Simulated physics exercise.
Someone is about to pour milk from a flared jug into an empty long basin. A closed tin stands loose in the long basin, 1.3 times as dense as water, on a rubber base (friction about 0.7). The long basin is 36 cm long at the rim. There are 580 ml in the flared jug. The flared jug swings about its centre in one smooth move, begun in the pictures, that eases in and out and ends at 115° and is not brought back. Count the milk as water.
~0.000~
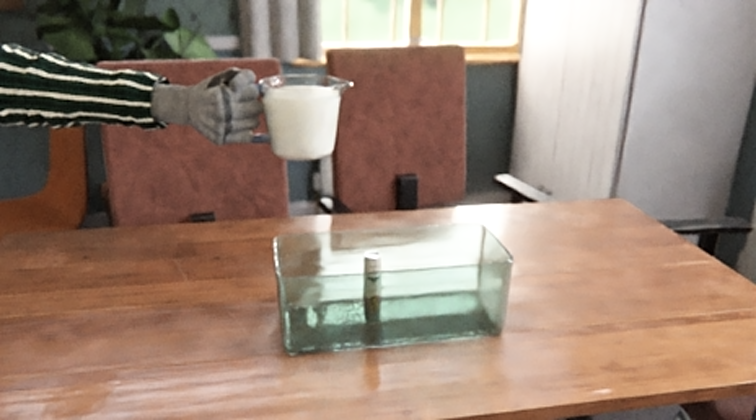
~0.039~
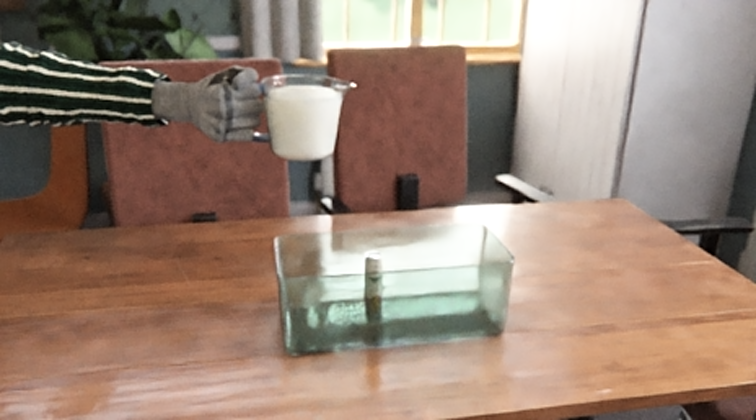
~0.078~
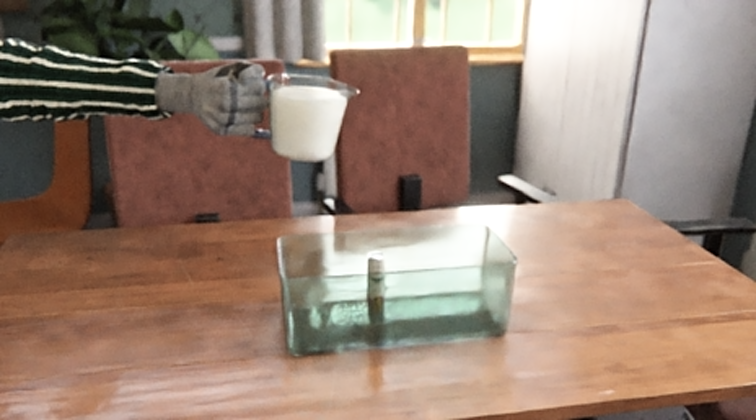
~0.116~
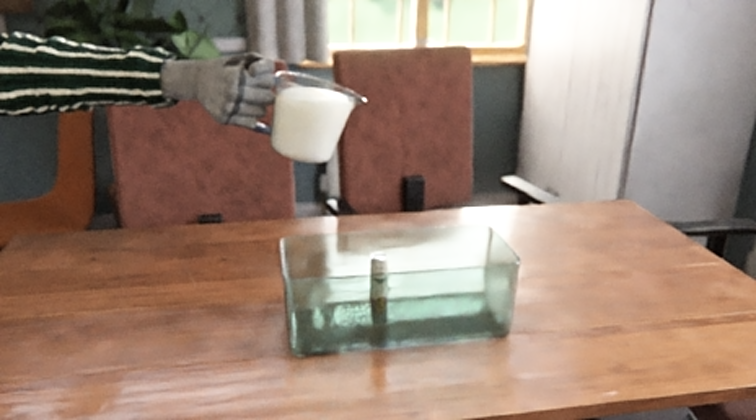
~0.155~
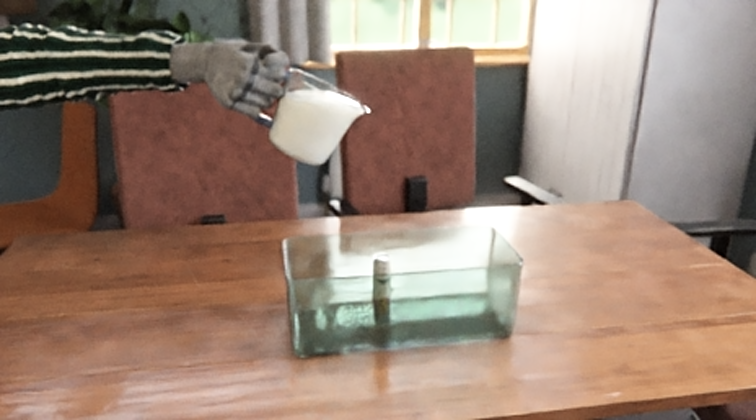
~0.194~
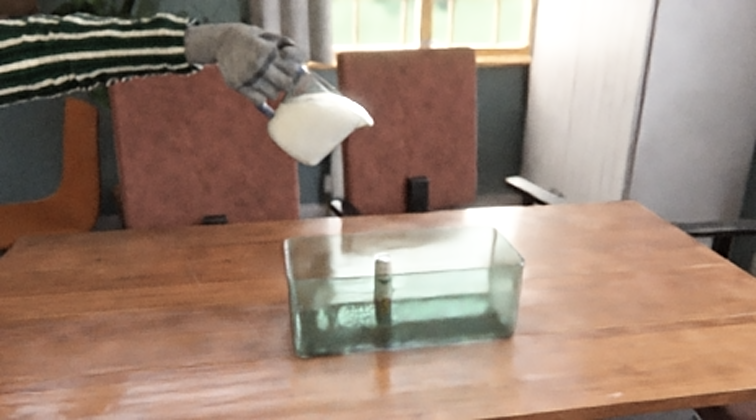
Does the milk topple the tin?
It keeps standing.
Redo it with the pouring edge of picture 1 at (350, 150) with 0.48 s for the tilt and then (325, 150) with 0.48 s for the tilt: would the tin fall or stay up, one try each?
First it topples; then it goes over.
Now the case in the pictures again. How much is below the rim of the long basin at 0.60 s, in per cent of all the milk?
About 84 per cent.
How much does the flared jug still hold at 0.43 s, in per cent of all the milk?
Some 28 per cent.
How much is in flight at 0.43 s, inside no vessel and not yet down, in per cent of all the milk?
Some 52 per cent.
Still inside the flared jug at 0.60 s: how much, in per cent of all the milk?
Near 2 in a hundred.
By 0.43 s the tilt is 112° and 29 per cent is still to pour; the tin stands where it began.
By 0.60 s the tilt is 115° and 2 per cent is still to pour; the tin stands where it began.
By 0.78 s the tilt is 115° and 0 per cent is still to pour; the tin stands where it began.
By 0.98 s the tilt is 115° and 0 per cent is still to pour; the tin stands where it began.
At rest the tin stands where it began.
